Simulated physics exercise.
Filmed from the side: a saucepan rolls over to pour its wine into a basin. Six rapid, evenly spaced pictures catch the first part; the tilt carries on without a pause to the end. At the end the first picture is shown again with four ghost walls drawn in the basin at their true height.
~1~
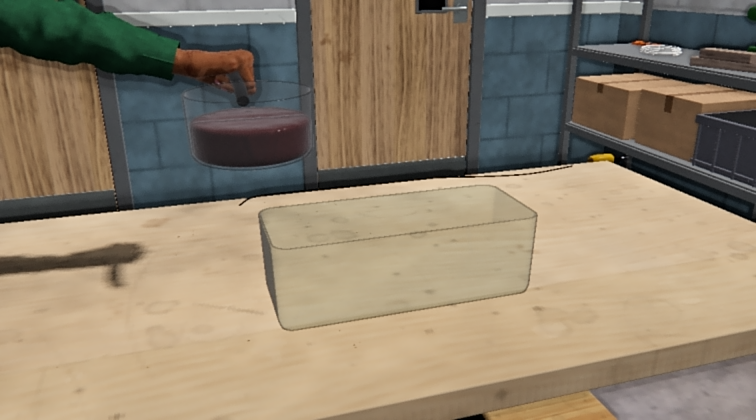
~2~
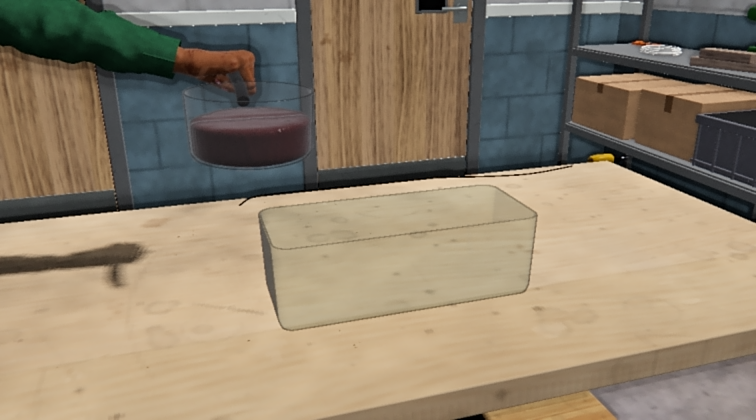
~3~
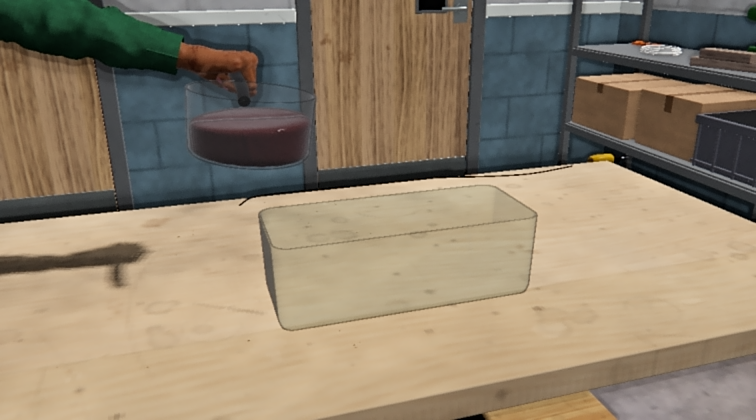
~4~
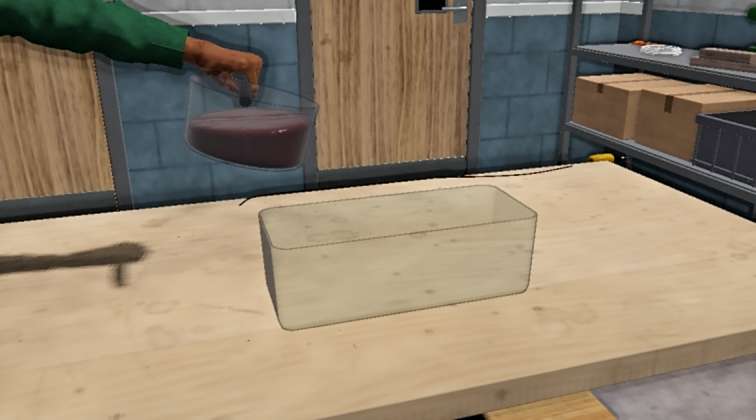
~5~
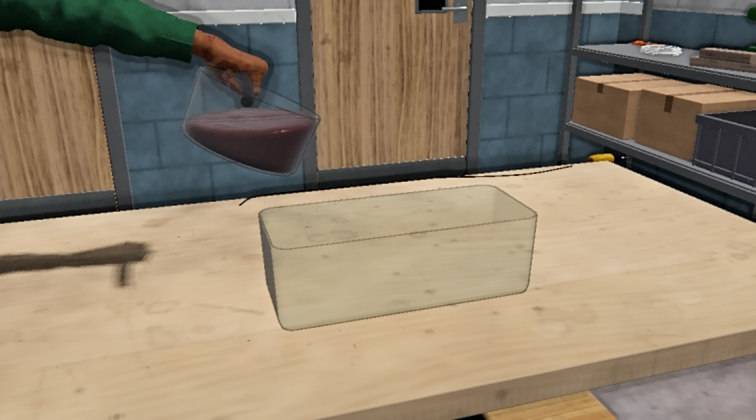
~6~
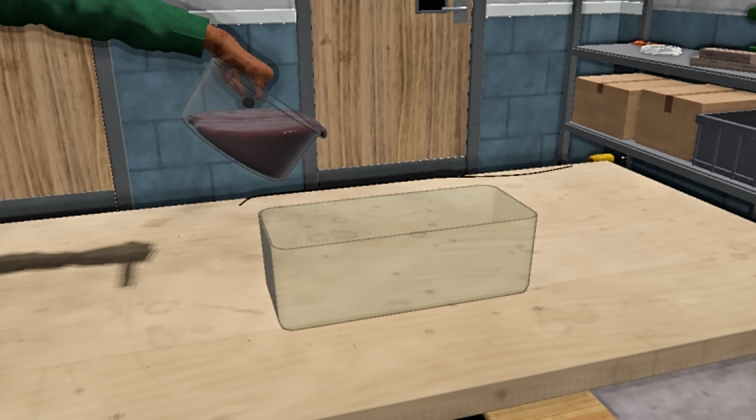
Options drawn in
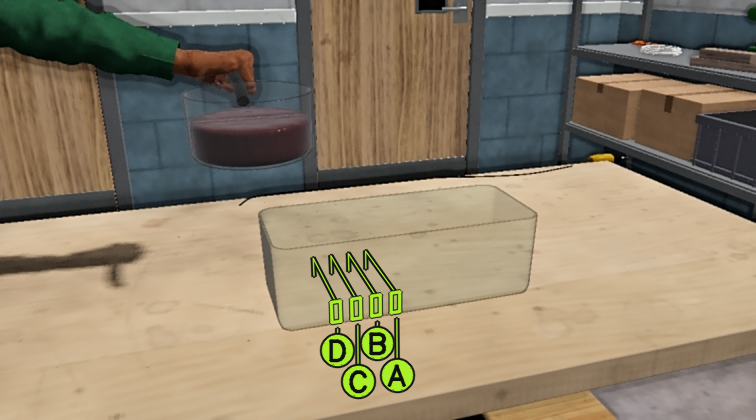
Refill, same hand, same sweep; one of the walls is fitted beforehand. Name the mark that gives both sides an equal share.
Choose B.
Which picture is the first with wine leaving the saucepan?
Picture 6.
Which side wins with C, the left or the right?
The right side.
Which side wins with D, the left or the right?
The right one.
On the marked copy, A at (396, 318); B at (377, 322); C at (357, 325); D at (337, 328).
With A, about 76 % ends left of the wall and 24 % right of it.
With B, about 51 % ends left of the wall and 49 % right of it.
With C, about 32 % ends left of the wall and 67 % right of it.
With D, about 13 % ends left of the wall and 86 % right of it.
